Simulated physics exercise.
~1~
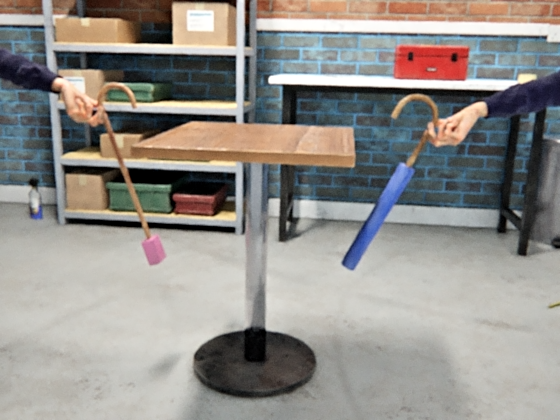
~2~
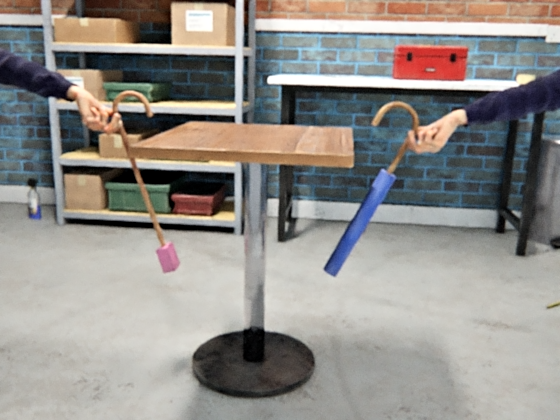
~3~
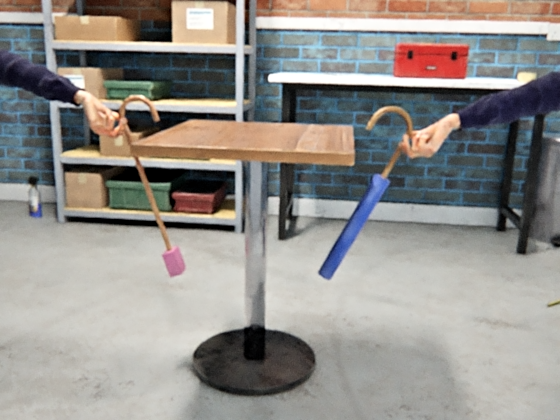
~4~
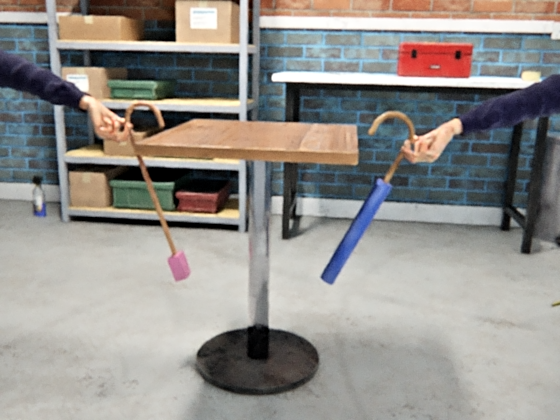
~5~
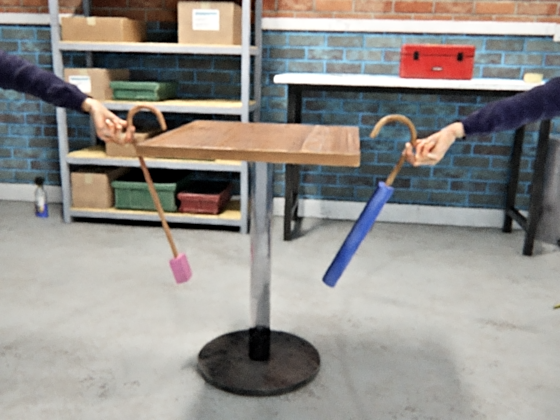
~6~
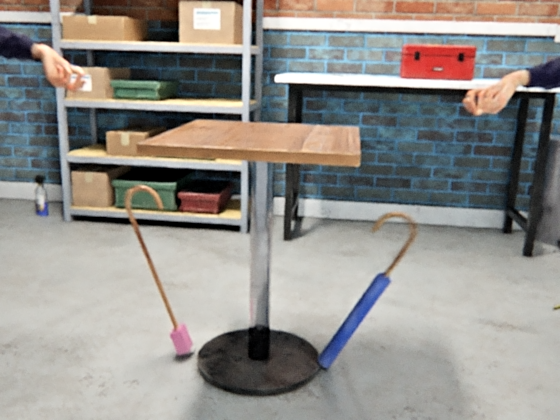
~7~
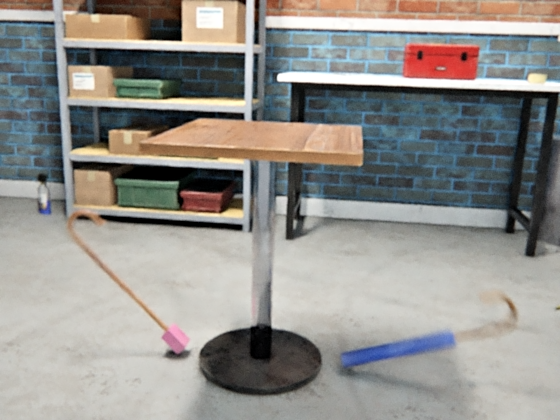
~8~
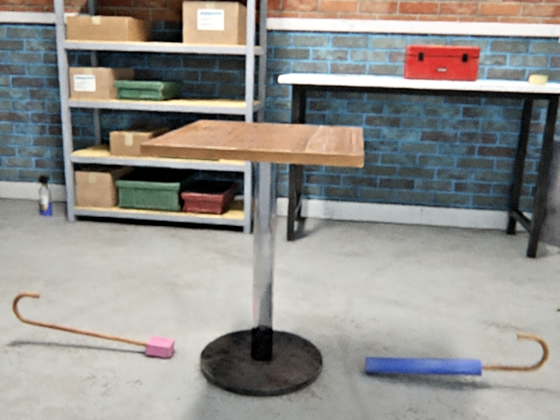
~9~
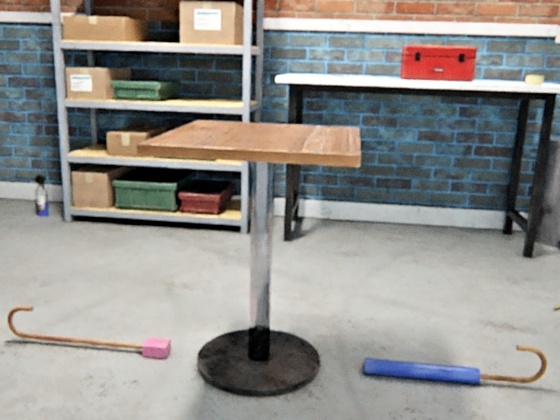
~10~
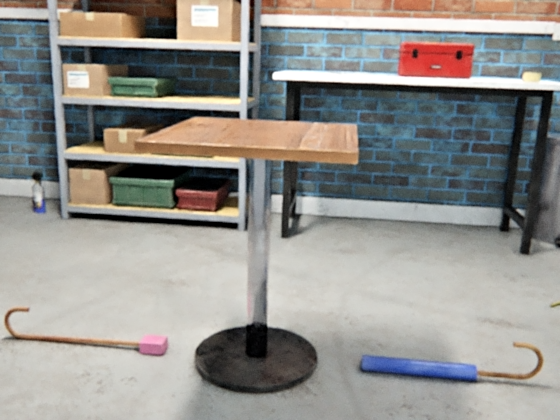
Two hands holding a blue umbrella and a pink-ended cane beside a table, letting go, both dropping and toppling outward onto the floor.
